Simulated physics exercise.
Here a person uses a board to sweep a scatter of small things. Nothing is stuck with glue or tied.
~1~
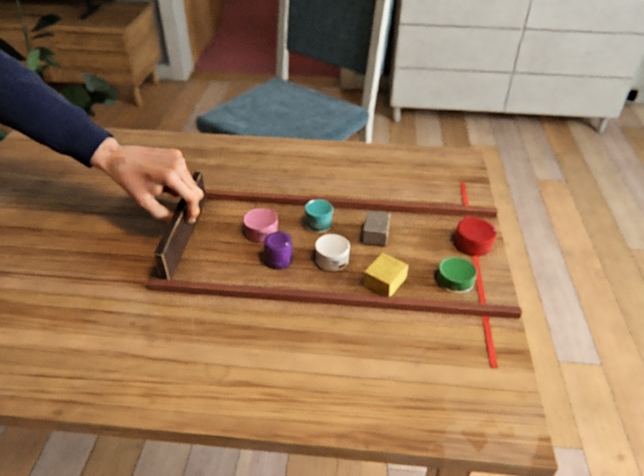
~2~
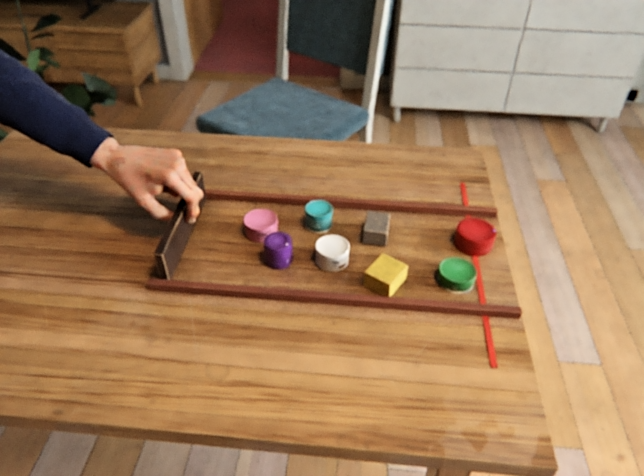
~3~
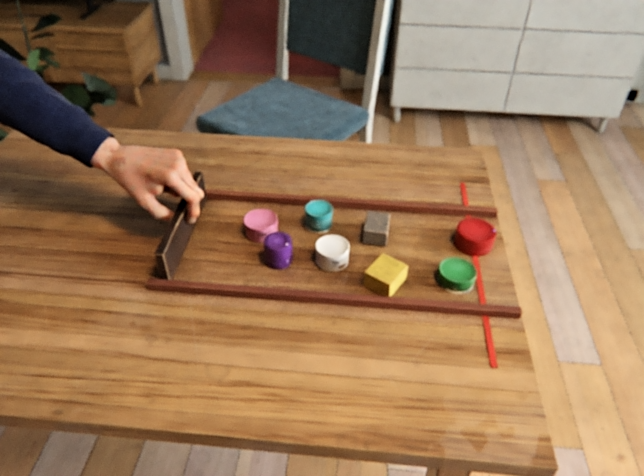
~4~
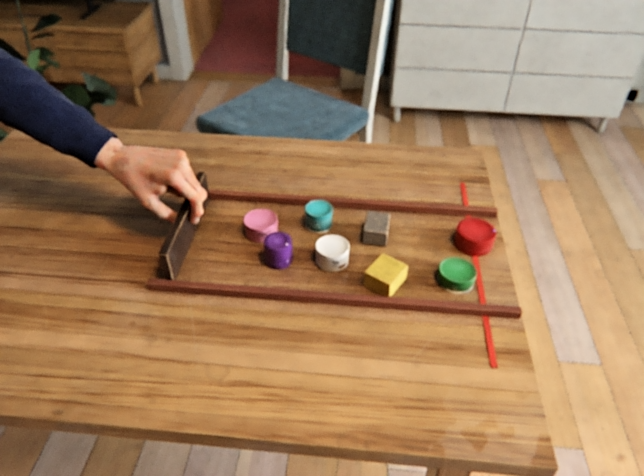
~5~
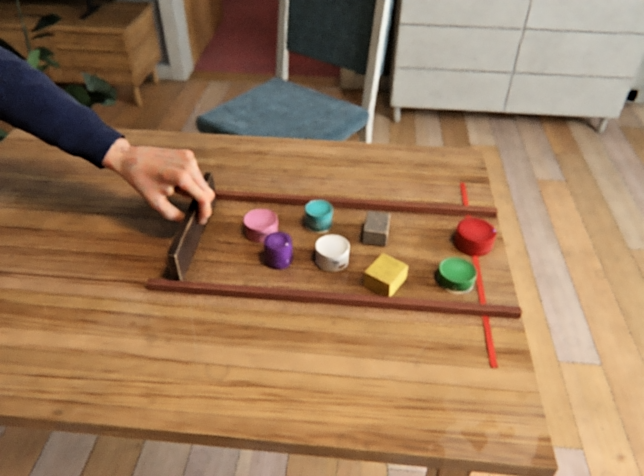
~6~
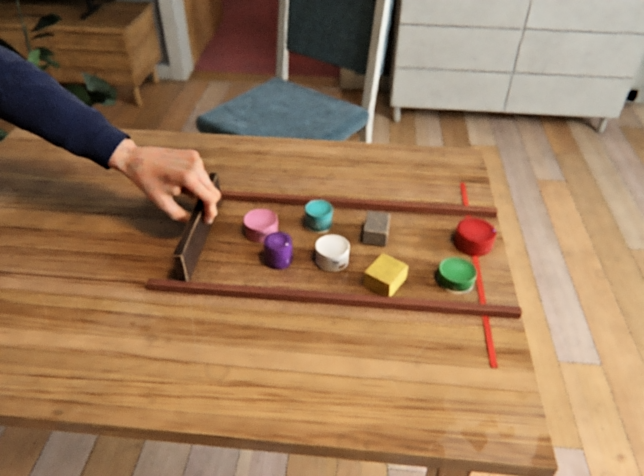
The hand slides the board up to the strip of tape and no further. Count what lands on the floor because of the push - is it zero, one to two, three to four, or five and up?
Spilled: More than two, under five.
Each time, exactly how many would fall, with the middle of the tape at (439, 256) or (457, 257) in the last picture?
The floor gets 1 the first time and 1 the second.
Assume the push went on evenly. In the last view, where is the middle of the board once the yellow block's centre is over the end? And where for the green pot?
Its middle is around (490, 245) and around (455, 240).
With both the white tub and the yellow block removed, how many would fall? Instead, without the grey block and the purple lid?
Going first to second: 2 and 2.
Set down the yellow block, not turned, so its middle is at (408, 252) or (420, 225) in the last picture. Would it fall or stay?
Yellow block: Plunges; plunges.
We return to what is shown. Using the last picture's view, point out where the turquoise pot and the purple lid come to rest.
Middles: Around (485, 219) and around (495, 265).
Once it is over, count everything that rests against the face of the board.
Number in contact with it: 4.
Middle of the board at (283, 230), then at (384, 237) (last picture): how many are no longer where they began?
First 3, then 6.
Early on, none off yet; red lid at rest near (475, 237); green pot at rest near (456, 275); yellow block at rest near (386, 275).
Finally, the number that fall off is three or four; lost, white tub, grey block, green pot and red lid.
